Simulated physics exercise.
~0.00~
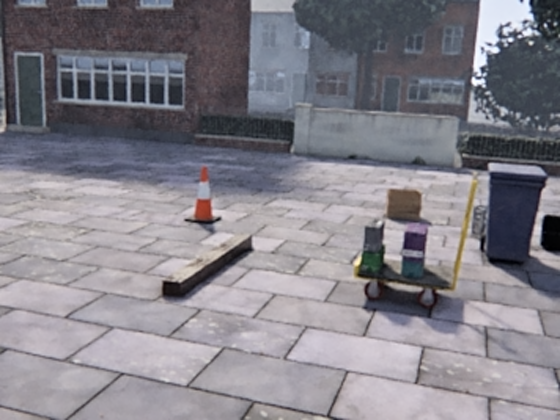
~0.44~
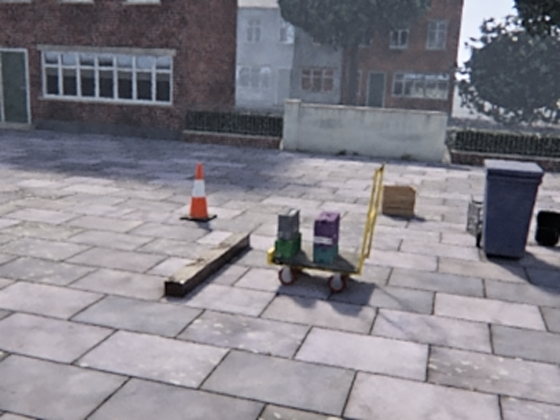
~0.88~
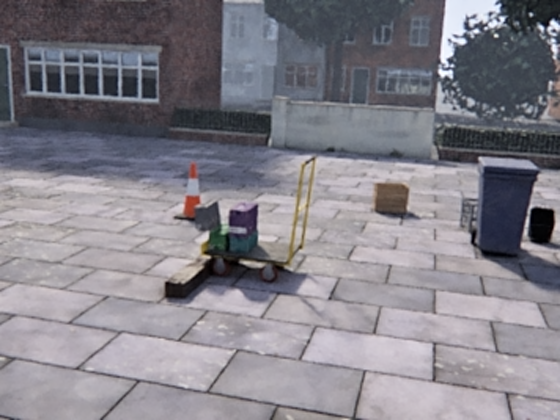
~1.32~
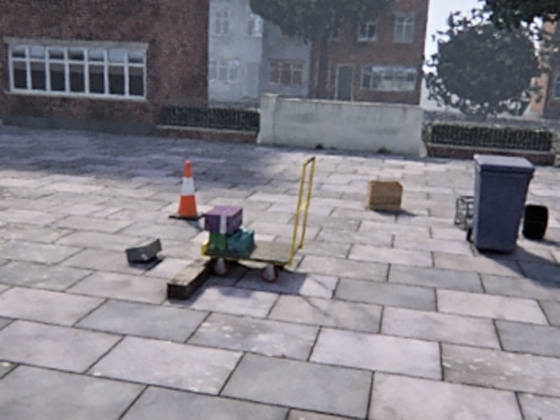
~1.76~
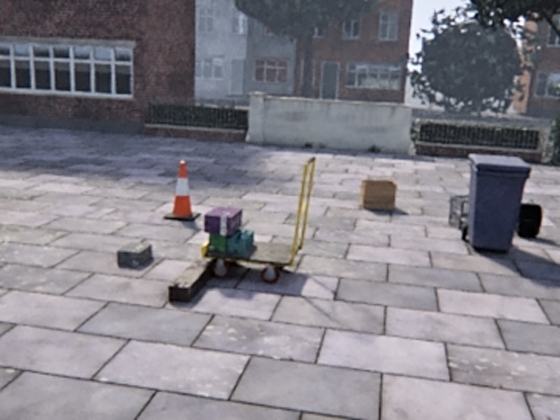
In a paved yard before brick buildings, a flatbed trolley carrying four boxes rolls left and stops against a beam near a traffic cone; the grey box tips off onto the paving beyond, while the purple box topples onto its side and stays aboard with the green and teal ones.
